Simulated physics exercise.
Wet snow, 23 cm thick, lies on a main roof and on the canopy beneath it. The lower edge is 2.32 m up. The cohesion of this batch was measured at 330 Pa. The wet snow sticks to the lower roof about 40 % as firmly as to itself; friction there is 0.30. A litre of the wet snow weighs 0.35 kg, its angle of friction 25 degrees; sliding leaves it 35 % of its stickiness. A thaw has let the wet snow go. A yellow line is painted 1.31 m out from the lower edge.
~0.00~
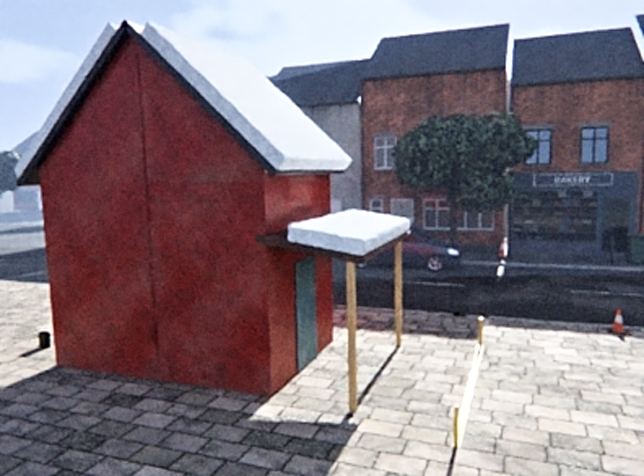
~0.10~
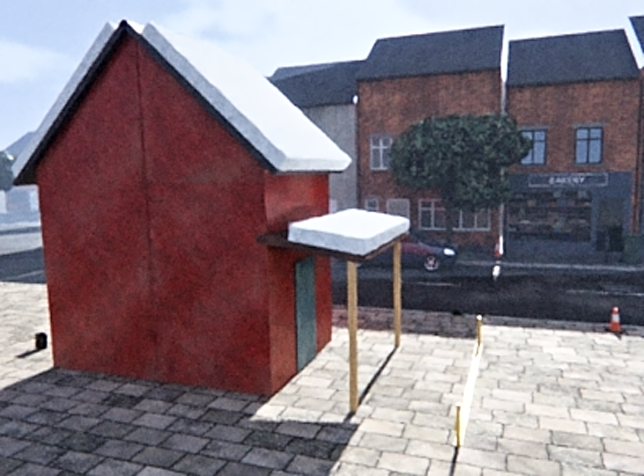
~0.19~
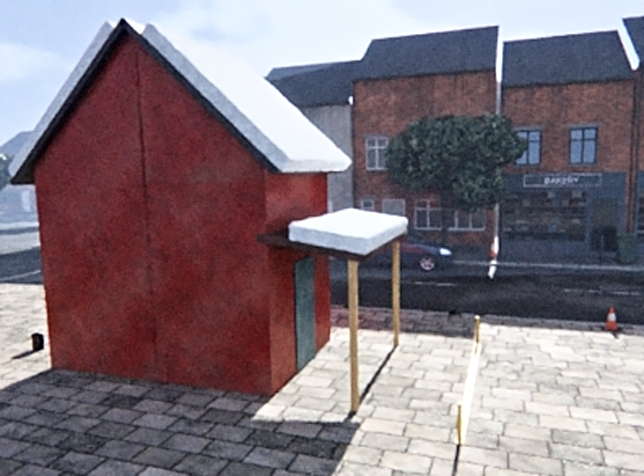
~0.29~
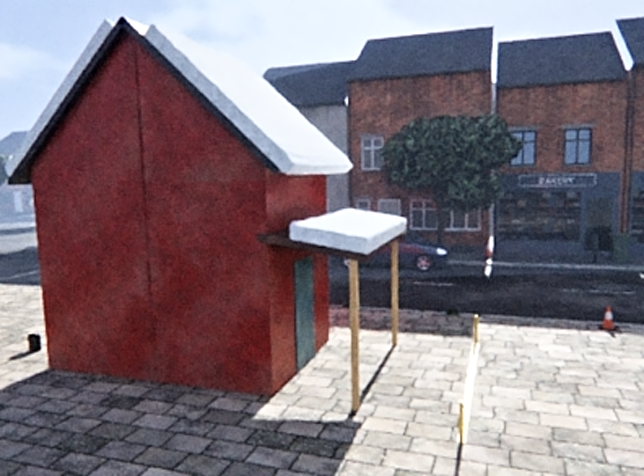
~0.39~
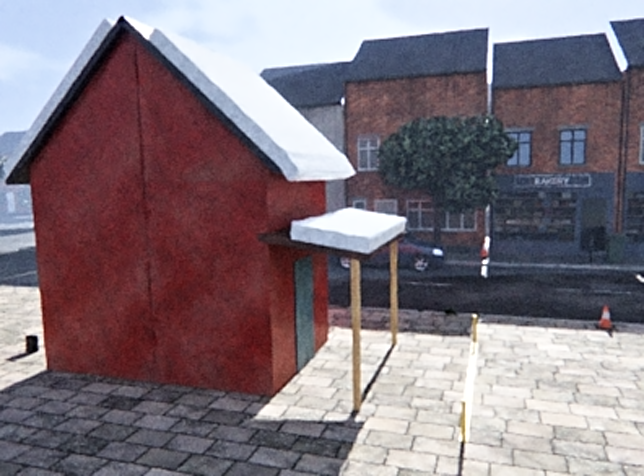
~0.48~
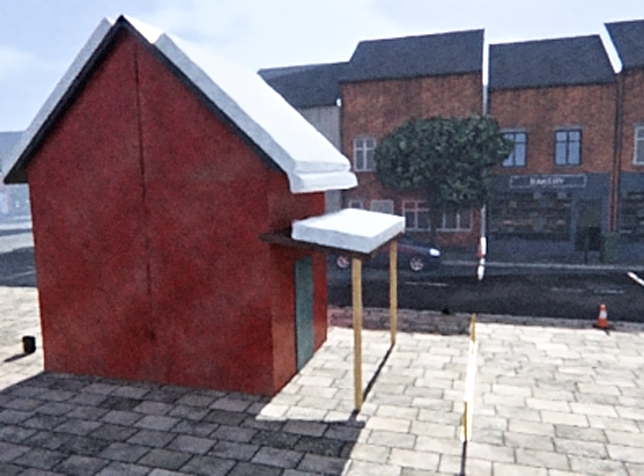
On a paved square, snow on a red building's main roof slides slightly downward.
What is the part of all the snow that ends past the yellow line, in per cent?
The part of all the snow that ends past the yellow line is near 54 %.
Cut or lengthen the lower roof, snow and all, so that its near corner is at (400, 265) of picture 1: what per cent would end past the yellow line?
Then about 50 %.
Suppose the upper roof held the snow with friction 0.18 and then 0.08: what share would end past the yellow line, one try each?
In that order: 60 %, 65 %.
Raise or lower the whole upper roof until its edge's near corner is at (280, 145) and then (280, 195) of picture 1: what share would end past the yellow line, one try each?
In that order: 60 %, 40 %.
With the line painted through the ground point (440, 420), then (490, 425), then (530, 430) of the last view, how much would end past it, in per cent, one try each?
In that order: 60 %, 45 %, 35 %.
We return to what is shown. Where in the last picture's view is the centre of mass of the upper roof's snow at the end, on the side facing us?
At about (514, 376).
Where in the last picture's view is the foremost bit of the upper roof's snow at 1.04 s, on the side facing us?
Around (357, 226).
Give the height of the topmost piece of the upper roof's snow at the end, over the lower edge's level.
Roughly 0.5 m.
After 1.04 s, none is below the lower edge and 0 % is past the line.
After 1.69 s, 23 % is below the lower edge and 0 % is past the line.
After 2.35 s, 71 % is below the lower edge and 52 % is past the line.
After 3.00 s, 71 % is below the lower edge and 54 % is past the line.
After 3.20 s, at the end, 71 % is below the lower edge and 54 % is past the line.
